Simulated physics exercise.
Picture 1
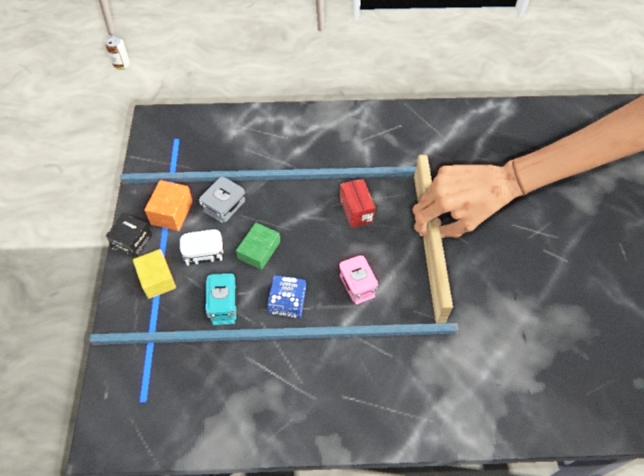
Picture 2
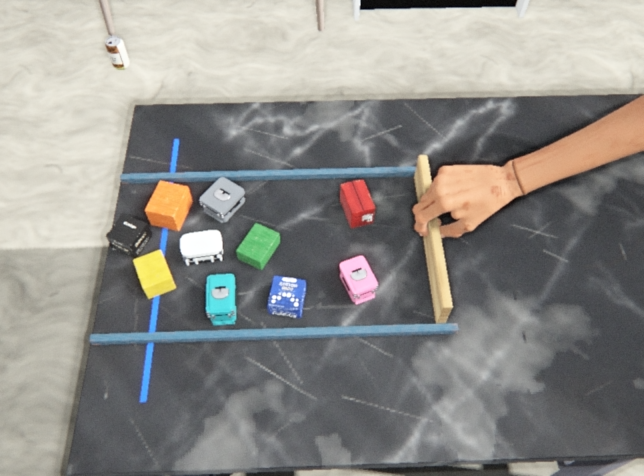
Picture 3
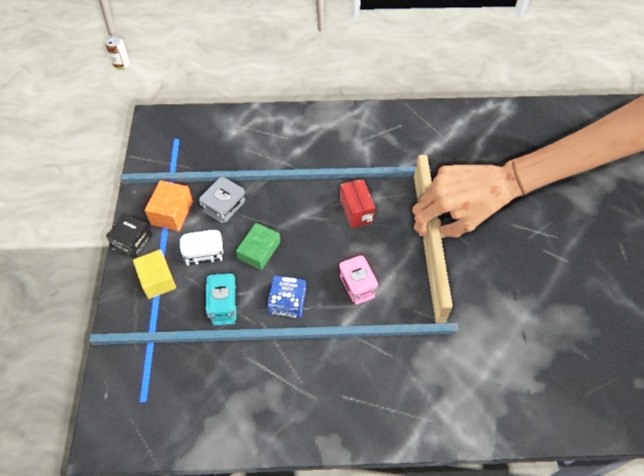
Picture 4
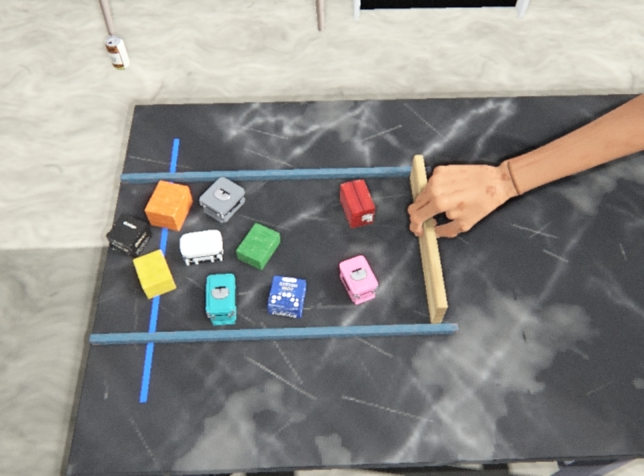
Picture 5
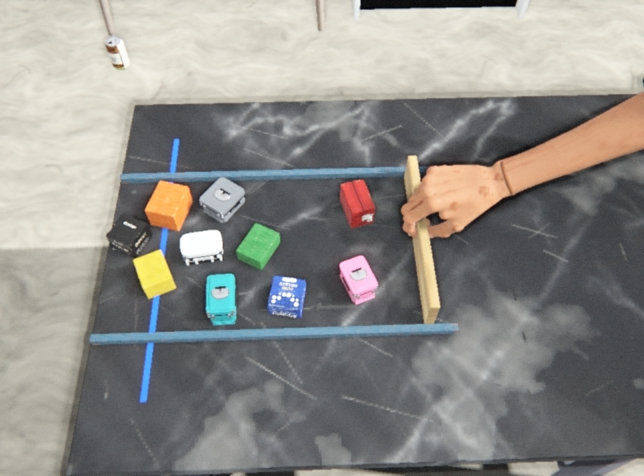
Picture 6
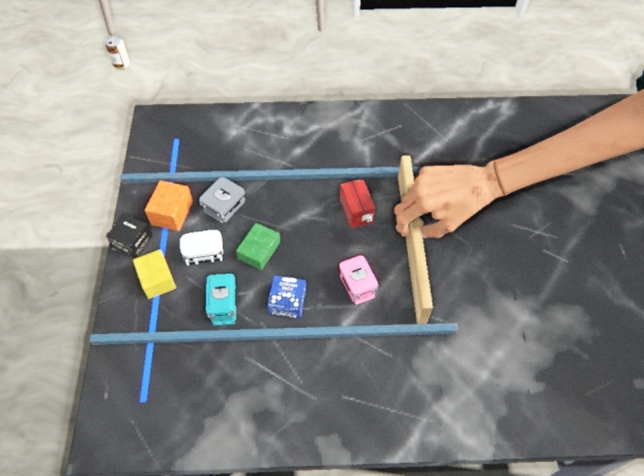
On a dark marble-patterned table, colored blocks and small cases sit scattered between two blue rails, some near a blue tape line, while a hand at the right holds still, then slides a wooden board slightly left without touching them.
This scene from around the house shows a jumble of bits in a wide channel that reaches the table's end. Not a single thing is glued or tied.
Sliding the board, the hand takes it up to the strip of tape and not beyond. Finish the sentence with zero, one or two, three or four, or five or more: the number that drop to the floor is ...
The number that drop to the floor is three or four.
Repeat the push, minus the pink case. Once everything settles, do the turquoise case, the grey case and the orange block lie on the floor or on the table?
Turquoise case - safe, grey case - safe, orange block - gone.
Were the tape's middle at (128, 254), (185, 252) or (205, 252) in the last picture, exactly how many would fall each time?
In that order 7, 1 and 0.
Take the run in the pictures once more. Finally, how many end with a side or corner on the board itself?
Total: 3.
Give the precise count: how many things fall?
Count = 3.
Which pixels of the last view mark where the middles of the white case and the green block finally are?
The first ends close to (114, 243), the second close to (146, 253).
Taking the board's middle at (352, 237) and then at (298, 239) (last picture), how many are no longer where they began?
In order, the tallies are 2 and 3.
Early on, none off yet; black box at rest near (129, 236); yellow block at rest near (154, 274); orange block at rest near (169, 206).
Finally, the number that fall off is three or four; lost, turquoise case, orange block and black box.
